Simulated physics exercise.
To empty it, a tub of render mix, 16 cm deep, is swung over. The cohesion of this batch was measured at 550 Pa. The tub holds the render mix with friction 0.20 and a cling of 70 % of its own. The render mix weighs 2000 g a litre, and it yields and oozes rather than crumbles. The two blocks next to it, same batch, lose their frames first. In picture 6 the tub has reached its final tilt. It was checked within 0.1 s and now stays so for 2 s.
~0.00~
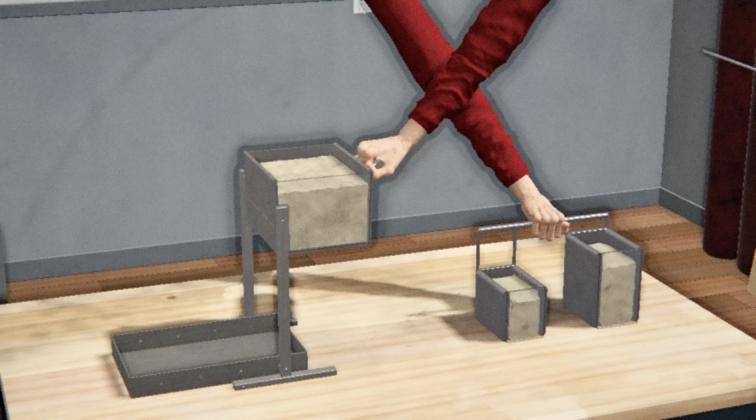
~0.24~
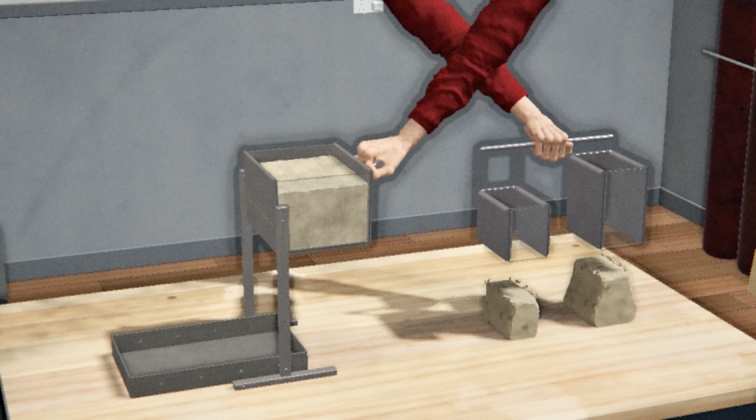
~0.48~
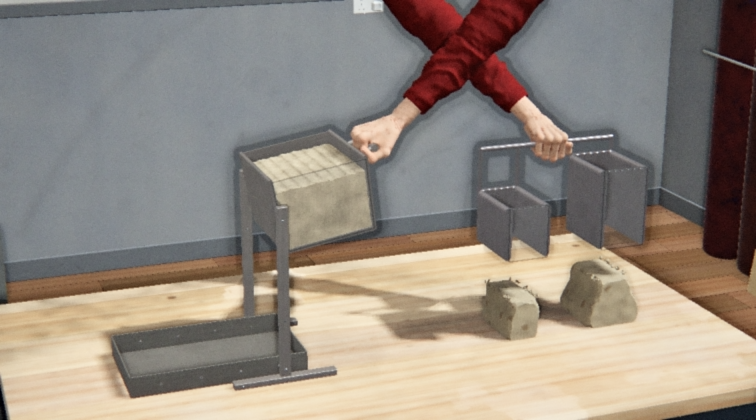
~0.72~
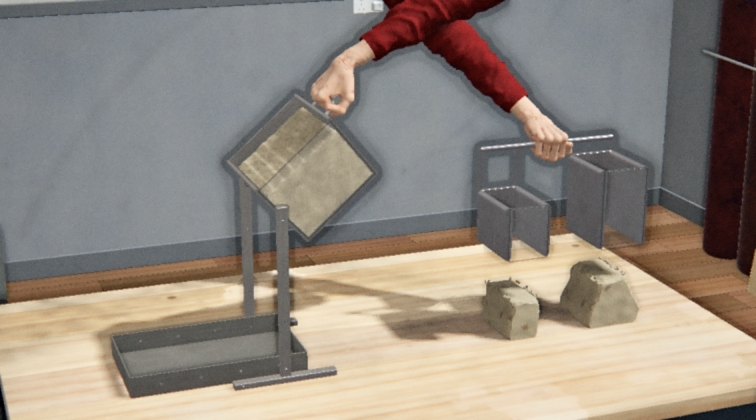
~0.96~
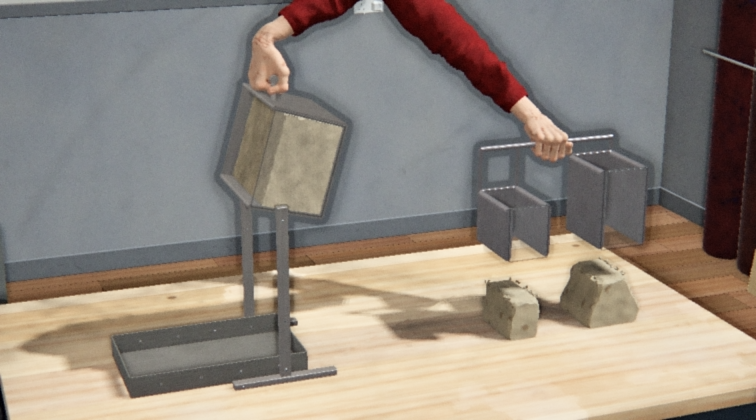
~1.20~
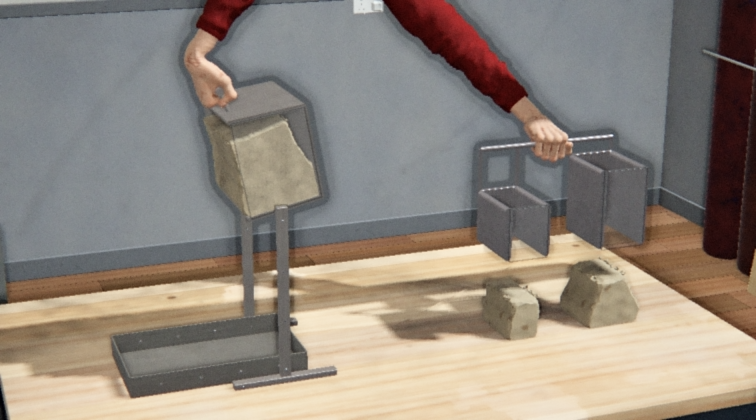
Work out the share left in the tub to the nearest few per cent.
It comes to some 35 %.
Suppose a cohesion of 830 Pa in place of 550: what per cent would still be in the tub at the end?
Then about 35 %.
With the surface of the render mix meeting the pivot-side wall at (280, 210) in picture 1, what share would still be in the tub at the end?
Then about 40 %.
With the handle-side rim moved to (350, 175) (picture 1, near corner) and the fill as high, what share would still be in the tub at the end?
It would be near 40 %.
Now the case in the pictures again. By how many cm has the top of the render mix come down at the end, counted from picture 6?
About 12 cm.
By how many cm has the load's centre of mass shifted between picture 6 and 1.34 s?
Some 7 cm.
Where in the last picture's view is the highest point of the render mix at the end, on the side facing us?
Around (310, 173).
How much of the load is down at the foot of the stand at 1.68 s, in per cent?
About 65 %.
After 1.34 s, the tub is at 100 degrees and holds 60 %.
After 1.51 s, the tub is at 100 degrees and holds 35 %.
After 1.68 s, the tub is at 100 degrees and holds 35 %.
After 1.85 s, the tub is at 100 degrees and holds 35 %.
After 3.20 s, at the end, the tub is at 100 degrees and holds 35 %.
